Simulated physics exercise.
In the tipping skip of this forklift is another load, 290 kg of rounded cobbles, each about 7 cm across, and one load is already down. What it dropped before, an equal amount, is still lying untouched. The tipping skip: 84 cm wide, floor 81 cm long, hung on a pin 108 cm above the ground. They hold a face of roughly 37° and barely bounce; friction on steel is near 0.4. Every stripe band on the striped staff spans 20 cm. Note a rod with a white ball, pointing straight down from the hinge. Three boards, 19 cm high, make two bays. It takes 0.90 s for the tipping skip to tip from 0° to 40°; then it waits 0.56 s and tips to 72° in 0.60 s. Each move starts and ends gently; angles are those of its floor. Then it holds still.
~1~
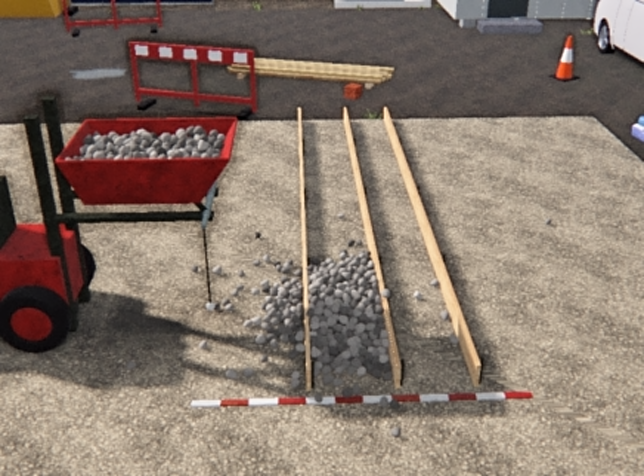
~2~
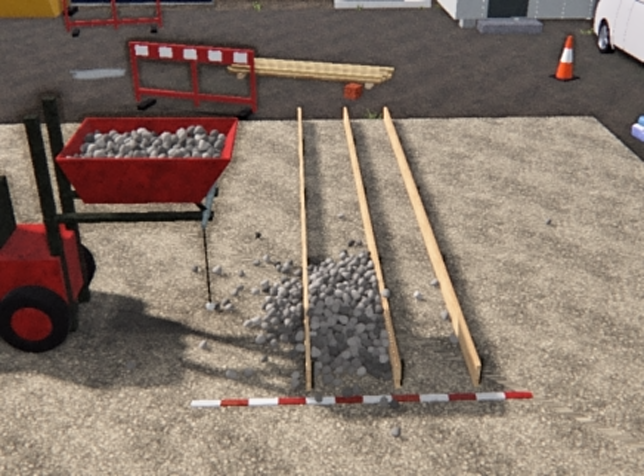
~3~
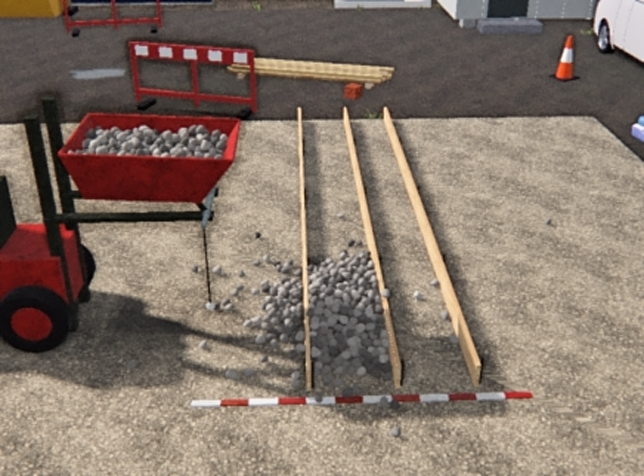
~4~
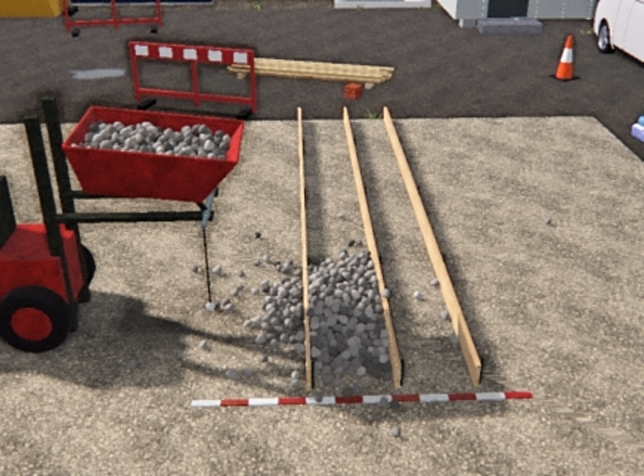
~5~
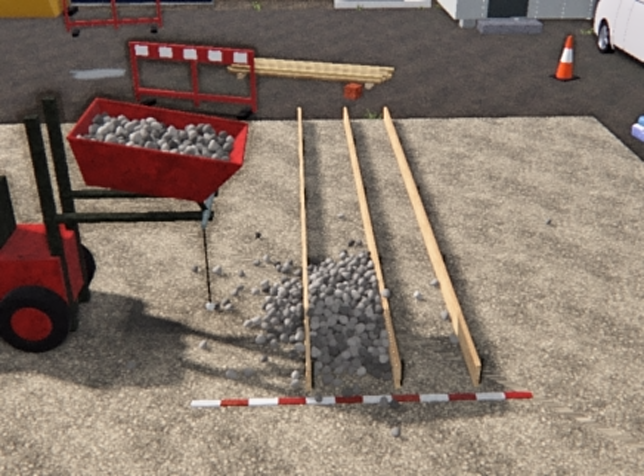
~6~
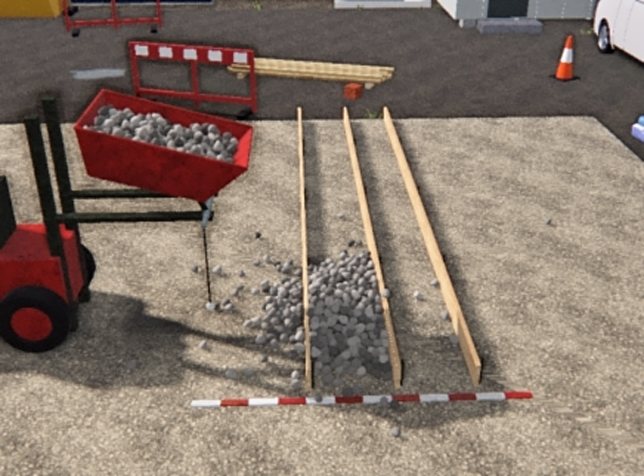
A red forklift on the left held a skip full of grey stones near a pile lying across the wooden boards, and the skip slowly tilted down toward the right while the pile stayed still.
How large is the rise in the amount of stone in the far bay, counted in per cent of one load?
15 %.
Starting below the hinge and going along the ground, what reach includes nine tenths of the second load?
I'd estimate about 160 cm.
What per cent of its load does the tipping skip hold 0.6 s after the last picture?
That works out to about 100 %.
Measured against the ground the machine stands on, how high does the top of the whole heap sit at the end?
Looks like about 42 cm above the machine's ground.
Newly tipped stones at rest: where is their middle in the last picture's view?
Middle: Approx. (339, 301) px.
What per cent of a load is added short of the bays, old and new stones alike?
About 25 per cent.
Then, 0.3 s after the last picture the floor is at 34°; in per cent of one load, 100 in the tipping skip, 16 short of the bays, 82 in the near bay, 1 in the far bay; the foremost stones are at (434, 292).
Then, 0.6 s after the last picture the floor is at 40°; in per cent of one load, 100 in the tipping skip, 16 short of the bays, 82 in the near bay, 1 in the far bay; the foremost stones are at (434, 292).
Then, 2.1 s after the last picture the floor is at 72°; in per cent of one load, 43 in the tipping skip, 24 short of the bays, 131 in the near bay, 1 in the far bay; the foremost stones are at (435, 294).
Then, 4.5 s after the last picture the floor is at 72°; in per cent of one load, 0 in the tipping skip, 40 short of the bays, 144 in the near bay, 16 in the far bay; the foremost stones are at (456, 283). Net gain in the far bay, 15.
